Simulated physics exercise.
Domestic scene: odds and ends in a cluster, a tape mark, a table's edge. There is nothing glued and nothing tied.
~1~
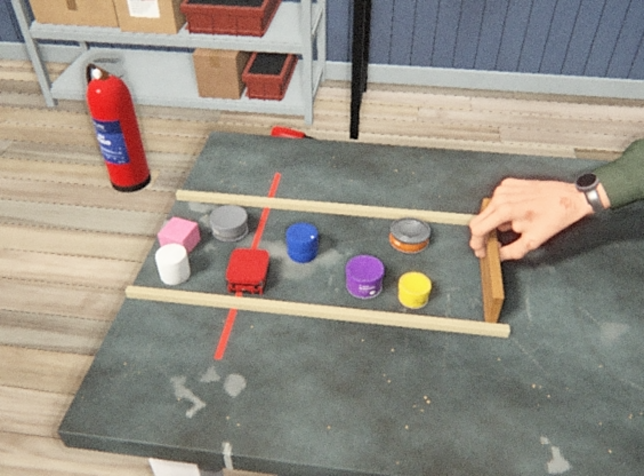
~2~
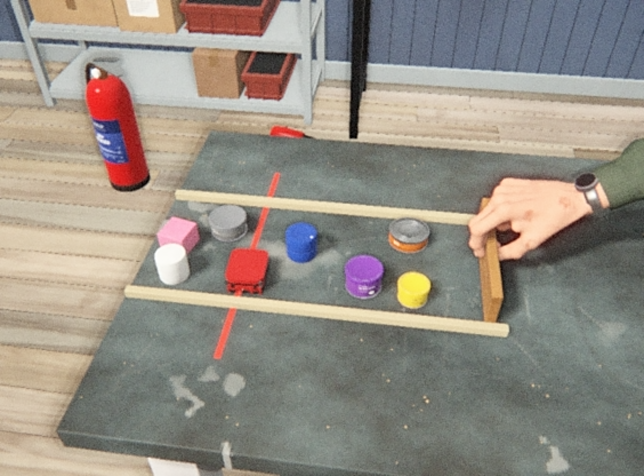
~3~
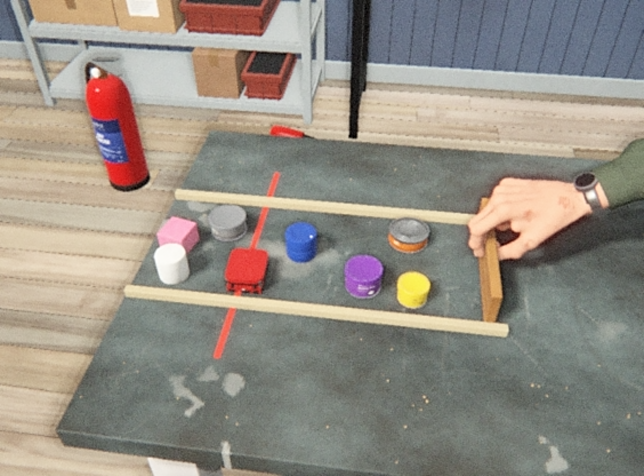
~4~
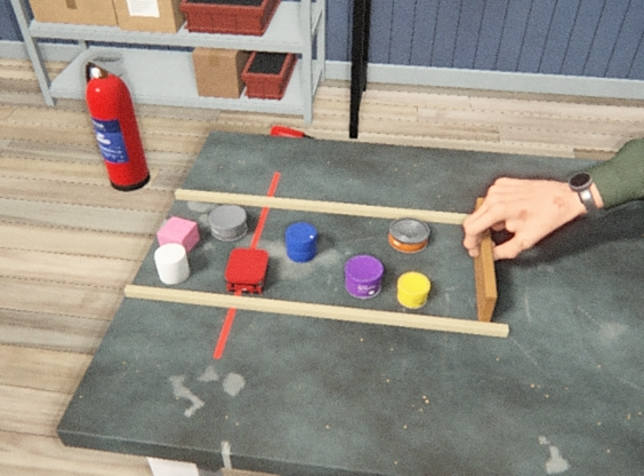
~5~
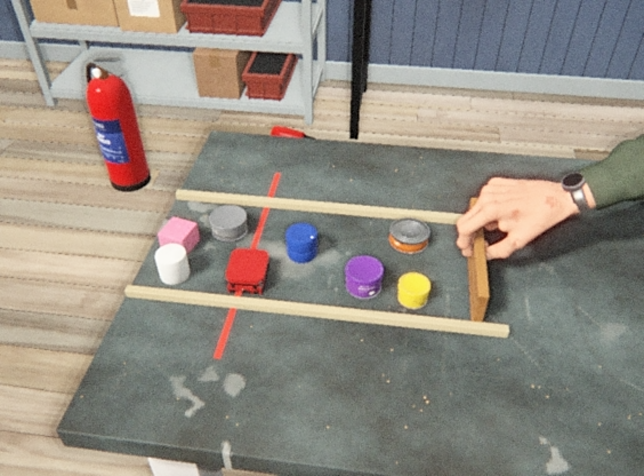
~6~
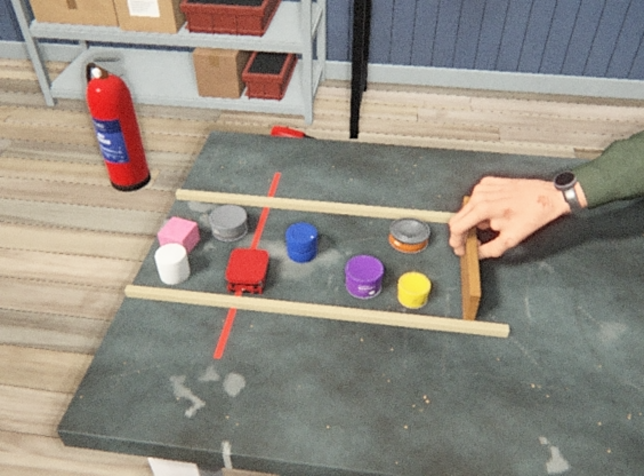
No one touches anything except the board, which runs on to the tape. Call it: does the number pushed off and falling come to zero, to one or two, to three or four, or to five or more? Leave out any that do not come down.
It comes to zero.
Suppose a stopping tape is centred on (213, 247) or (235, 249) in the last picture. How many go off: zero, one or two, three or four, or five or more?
Taking the spots in order - just one or two, then zero.
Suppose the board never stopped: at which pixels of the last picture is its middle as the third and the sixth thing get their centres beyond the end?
At roughly (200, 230), then roughly (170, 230).
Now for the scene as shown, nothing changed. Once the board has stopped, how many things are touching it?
It's 4.
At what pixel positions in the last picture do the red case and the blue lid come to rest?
Red case at (193, 269), blue lid at (240, 234).
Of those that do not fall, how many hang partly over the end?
That'd be 0.
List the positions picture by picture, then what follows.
In the first picture, pink block (180, 237); white lid (173, 265); grey pot (229, 224); board (489, 258); tape (253, 251).
In the second picture, white lid (173, 264); blue lid (302, 243).
In the third picture, grey pot (228, 223); board (488, 258).
In the fourth picture, pink block (179, 236); red case (248, 271).
In the fifth picture, white lid (173, 264); yellow tin (413, 292).
In the sixth picture, pink block (179, 237); white lid (173, 264); grey pot (229, 224); board (469, 256); tape (253, 250).
A little later, none off yet; pink block at rest near (179, 237); white lid at rest near (173, 264); grey pot at rest near (229, 224).
When it is over, the number that fall off is zero.
